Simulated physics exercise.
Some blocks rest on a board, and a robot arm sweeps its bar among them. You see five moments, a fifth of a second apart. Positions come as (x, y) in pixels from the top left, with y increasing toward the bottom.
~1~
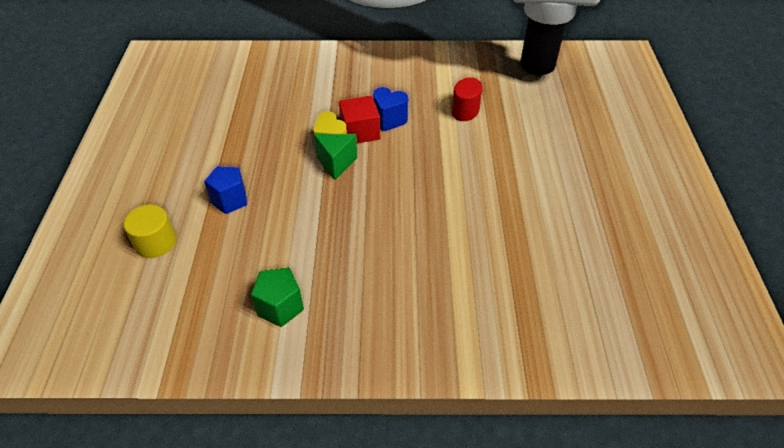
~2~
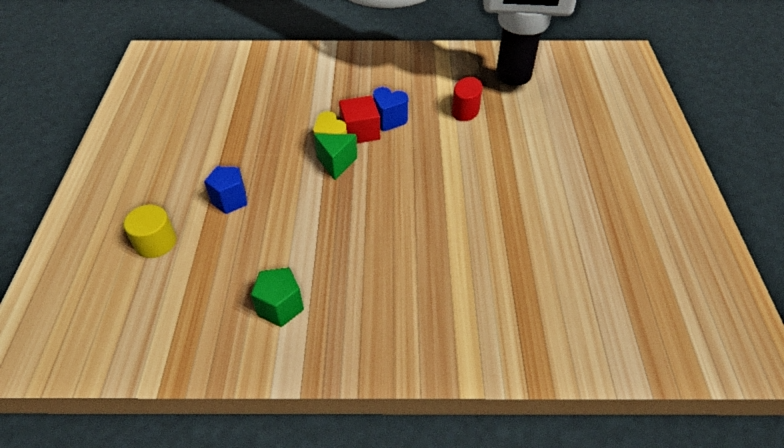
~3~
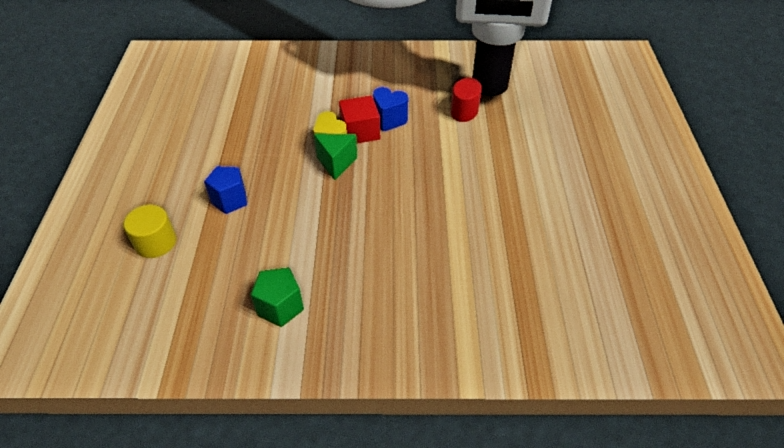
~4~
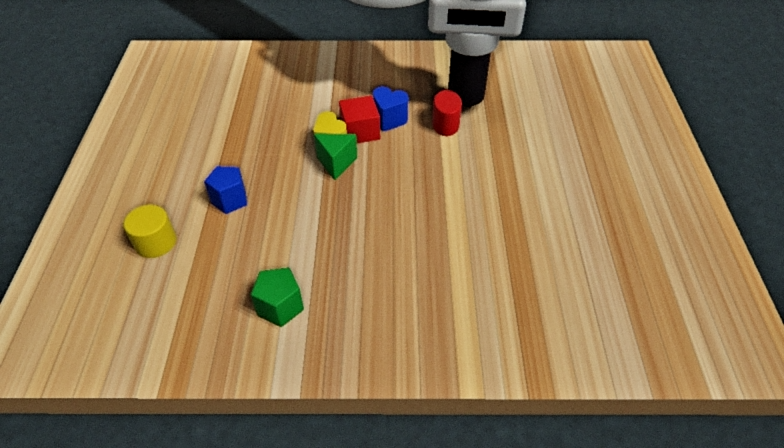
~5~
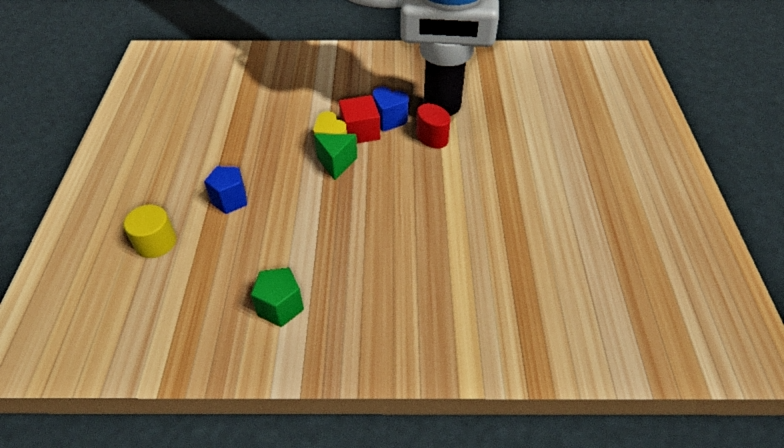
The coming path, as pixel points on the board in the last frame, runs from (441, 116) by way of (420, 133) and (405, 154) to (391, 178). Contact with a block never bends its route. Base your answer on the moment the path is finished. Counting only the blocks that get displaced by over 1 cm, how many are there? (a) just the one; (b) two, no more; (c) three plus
a: Just the one.
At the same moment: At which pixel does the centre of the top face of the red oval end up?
Close to (426, 164).
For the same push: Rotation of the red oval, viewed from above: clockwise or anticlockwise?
My prediction: CCW.
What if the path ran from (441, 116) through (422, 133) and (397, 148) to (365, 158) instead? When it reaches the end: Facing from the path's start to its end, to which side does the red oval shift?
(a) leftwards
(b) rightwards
I'll go with a - leftwards.
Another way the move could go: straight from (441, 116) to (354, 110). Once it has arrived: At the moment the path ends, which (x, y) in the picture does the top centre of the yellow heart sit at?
Expect it around (294, 139).
On the path given first. One third of the way, bar (419, 123); red oval (424, 133), turned 55° anticlockwise.
Two thirds of the way, bar (405, 144); red oval (423, 154), turned 105° anticlockwise.
At the end, bar (391, 168); blue heart still; red oval (426, 164), turned 125° anticlockwise.
